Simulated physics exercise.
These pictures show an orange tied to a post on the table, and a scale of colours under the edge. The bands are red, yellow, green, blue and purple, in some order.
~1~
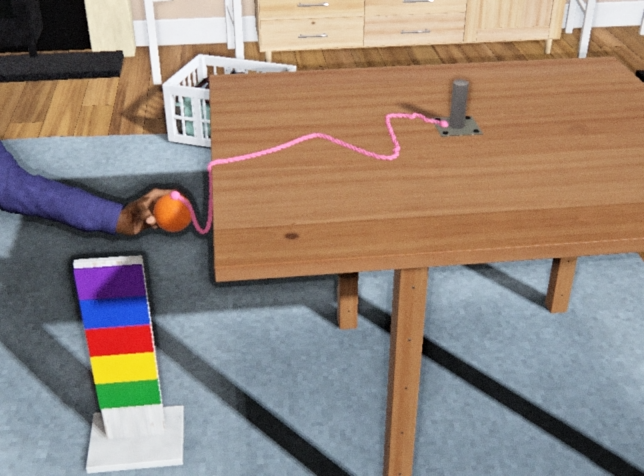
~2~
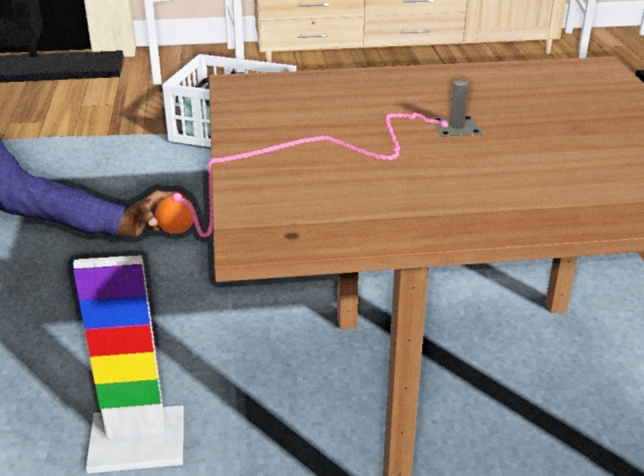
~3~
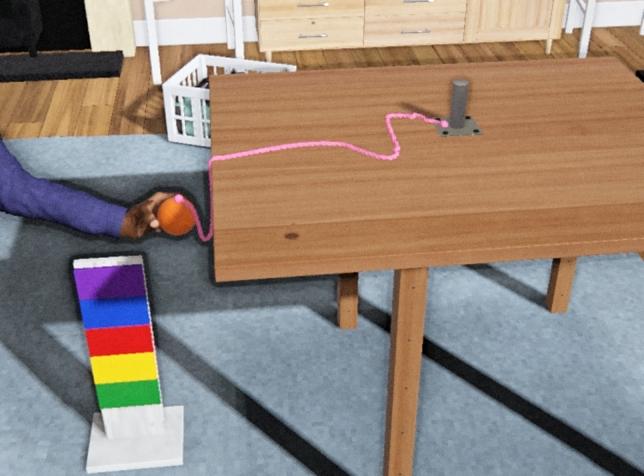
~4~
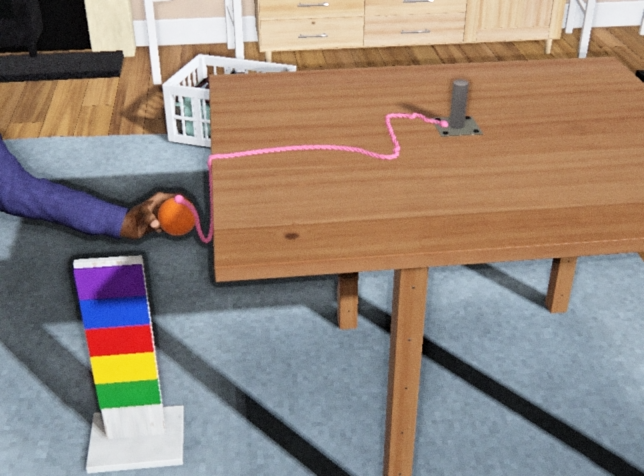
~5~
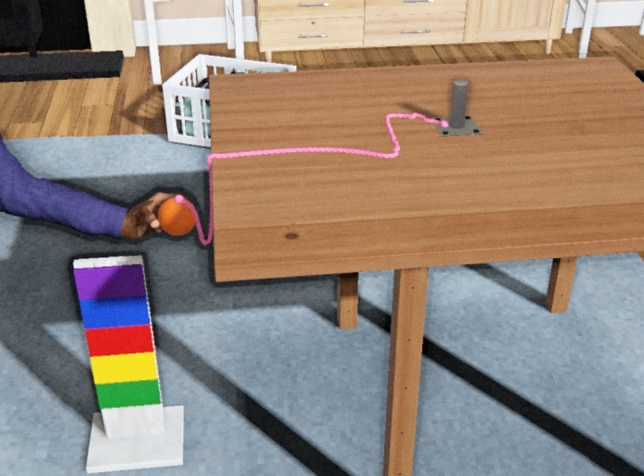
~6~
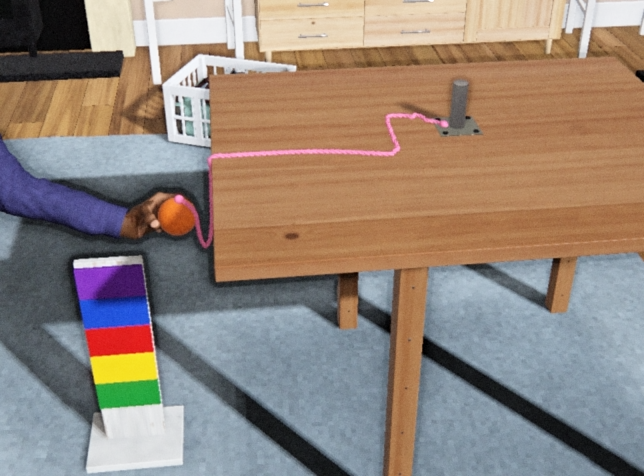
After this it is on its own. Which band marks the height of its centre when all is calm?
The green one.
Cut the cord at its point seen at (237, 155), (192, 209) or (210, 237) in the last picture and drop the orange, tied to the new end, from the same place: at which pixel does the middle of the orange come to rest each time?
The places are (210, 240), (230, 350) and (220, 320).
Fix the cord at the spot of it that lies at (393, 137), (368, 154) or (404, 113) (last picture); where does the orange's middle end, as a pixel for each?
Try by try, around (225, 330), (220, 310) and (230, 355).
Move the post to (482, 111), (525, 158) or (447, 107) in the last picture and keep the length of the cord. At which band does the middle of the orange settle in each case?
Taking them in turn: Yellow; yellow; green.
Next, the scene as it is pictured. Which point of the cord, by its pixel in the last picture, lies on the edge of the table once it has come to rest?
It lies at about (311, 152).
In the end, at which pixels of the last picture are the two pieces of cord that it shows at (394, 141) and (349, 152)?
They go to (321, 140) and to (248, 148).
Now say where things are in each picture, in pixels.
In the first picture, orange (173, 213); purple (110, 284); blue (115, 314); red (120, 342); yellow (124, 369); green (129, 395).
In the second picture, orange (175, 215); cord through (413, 118) (396, 143) (344, 144) (262, 152) (212, 202).
In the third picture, orange (177, 216).
In the fourth picture, orange (177, 217); cord through (413, 118) (396, 143) (337, 148) (245, 154) (213, 214).
In the fifth picture, orange (177, 217).
In the sixth picture, orange (177, 217); cord through (413, 118) (396, 143) (324, 152) (229, 156) (212, 225).
Soon after, orange near (213, 355); level with yellow.
After that, orange near (240, 365); level with green.
In the end, orange near (231, 377); level with green. The cord holds its middle at green.
